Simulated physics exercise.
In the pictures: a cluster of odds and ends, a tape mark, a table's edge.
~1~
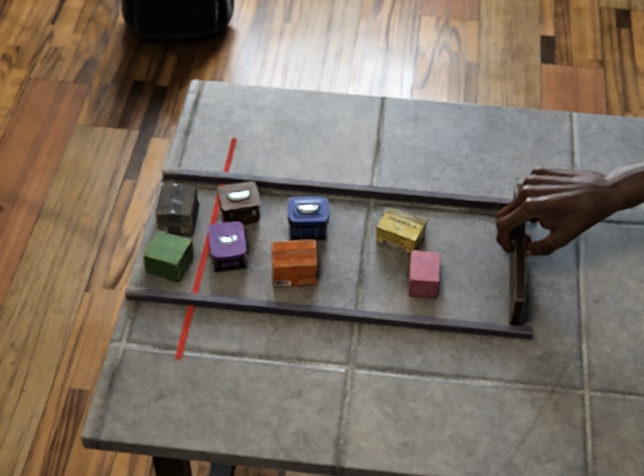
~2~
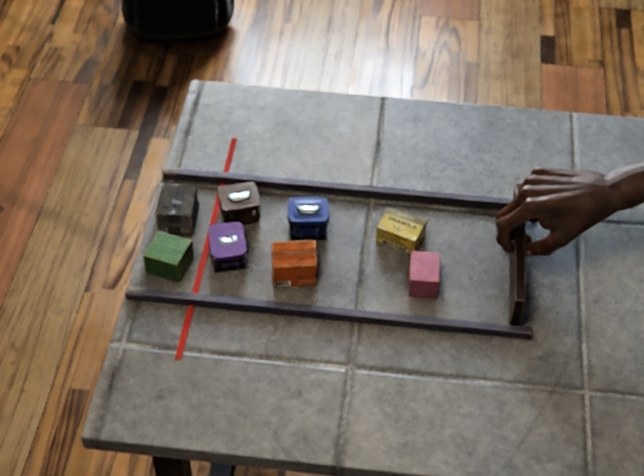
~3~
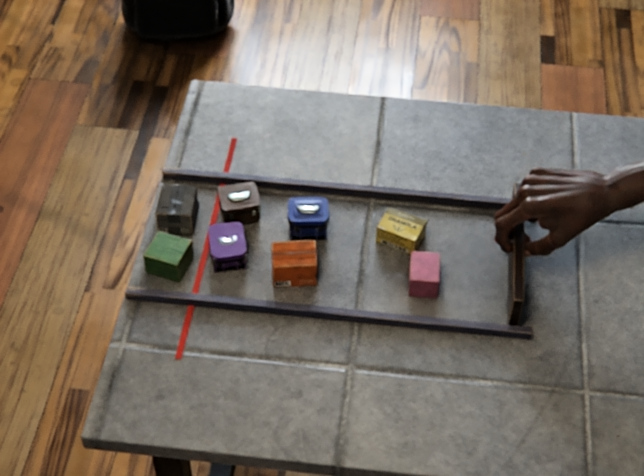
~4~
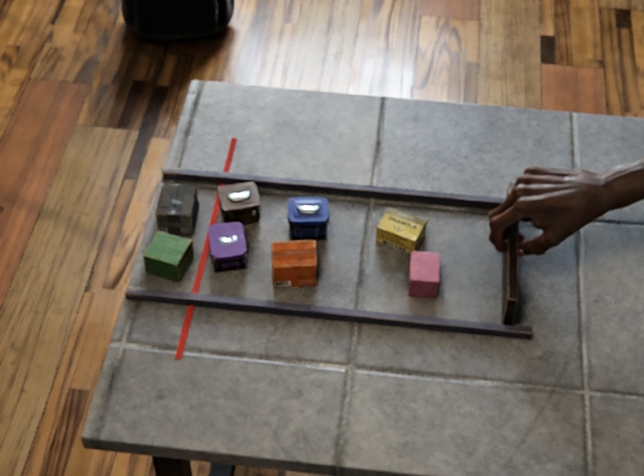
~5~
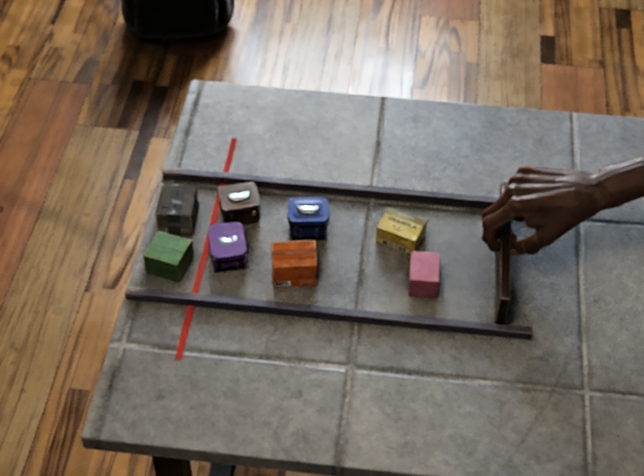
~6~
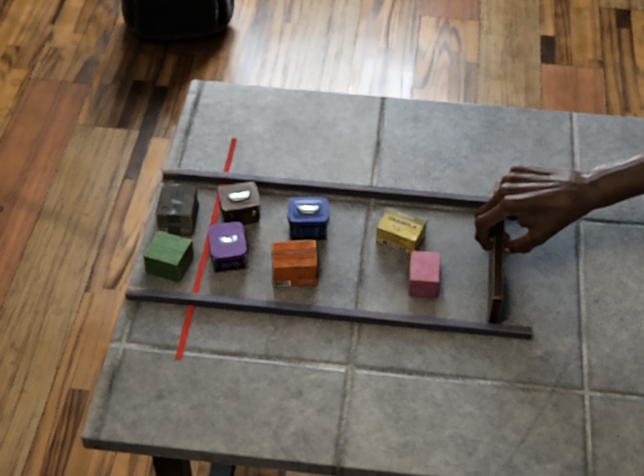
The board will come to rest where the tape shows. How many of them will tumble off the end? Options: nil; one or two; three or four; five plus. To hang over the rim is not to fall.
Three or four.
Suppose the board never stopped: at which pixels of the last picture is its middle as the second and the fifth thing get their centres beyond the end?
For the first, roughly (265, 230); for the next, roughly (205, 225).
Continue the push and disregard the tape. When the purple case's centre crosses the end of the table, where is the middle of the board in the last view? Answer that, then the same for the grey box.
Roughly (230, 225); for the second one, roughly (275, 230).
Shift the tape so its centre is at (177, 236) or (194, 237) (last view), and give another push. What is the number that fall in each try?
First try 6, second try 5.
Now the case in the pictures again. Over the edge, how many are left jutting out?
2 in all.
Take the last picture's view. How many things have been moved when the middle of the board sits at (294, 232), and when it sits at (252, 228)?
Moved so far: 8, later 8.
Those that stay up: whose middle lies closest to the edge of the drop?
That would be the blue case.
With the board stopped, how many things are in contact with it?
Counting them up gives 2.
Early on, none off yet; grey box at rest near (177, 210); green block at rest near (169, 256); purple case at rest near (228, 247).
Finally, the number that fall off is three or four; lost, brown case, purple case, green block and grey box.
